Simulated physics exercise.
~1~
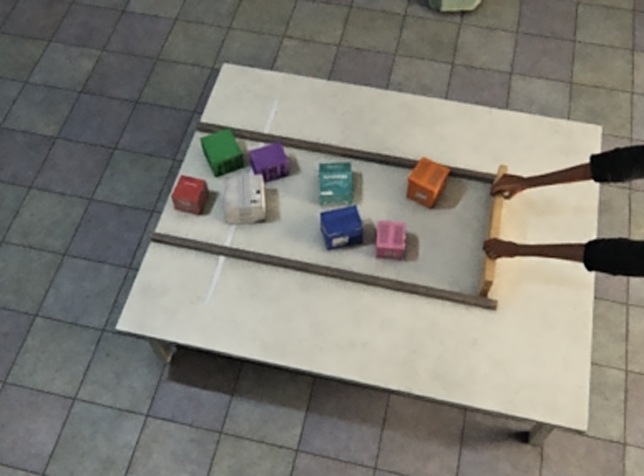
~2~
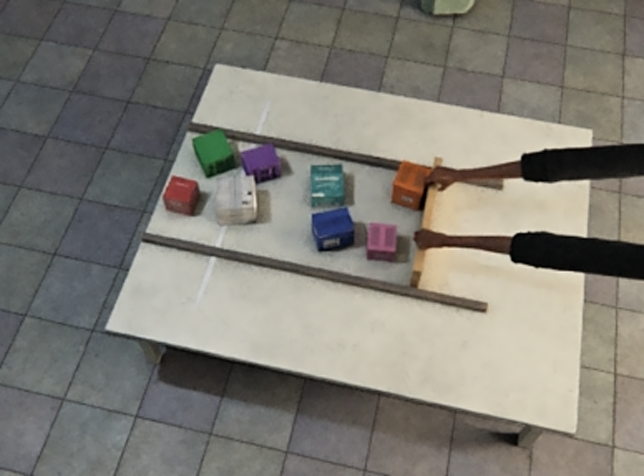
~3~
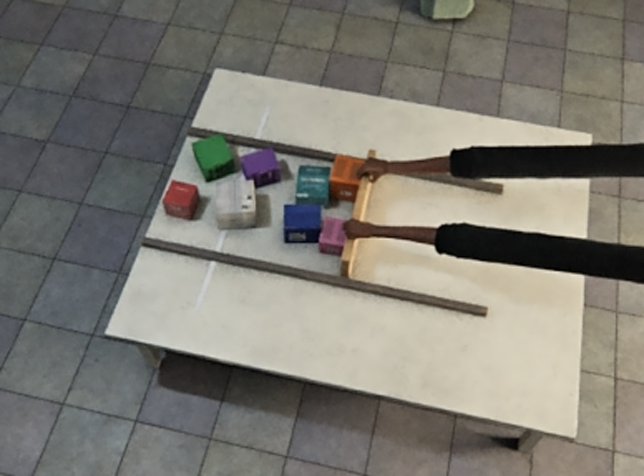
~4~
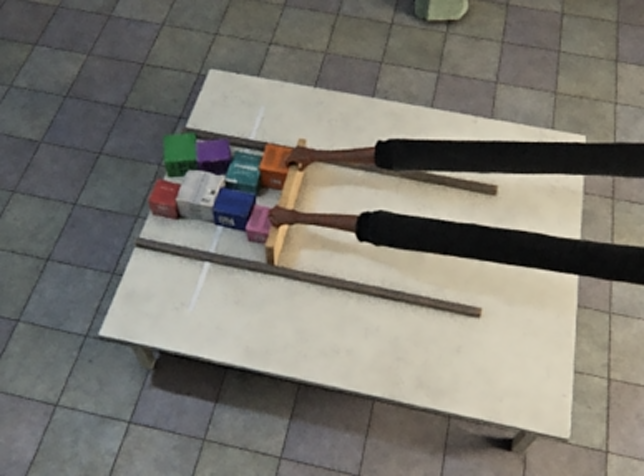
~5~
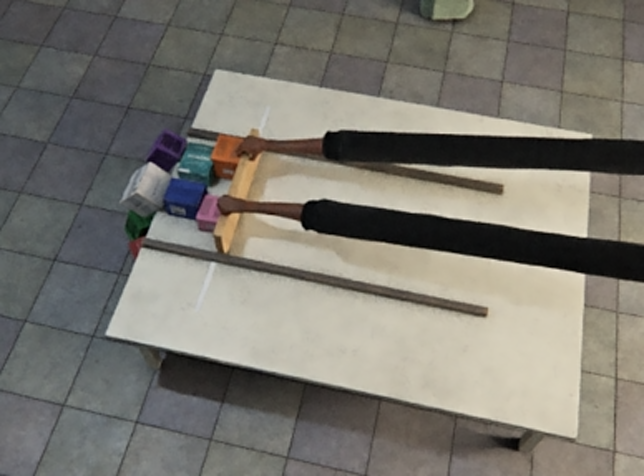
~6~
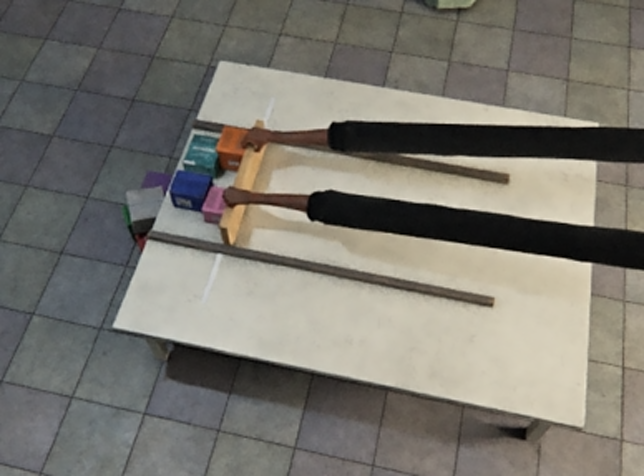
A hand-held plank sweeps boxes left along a table until four drop off the edge.
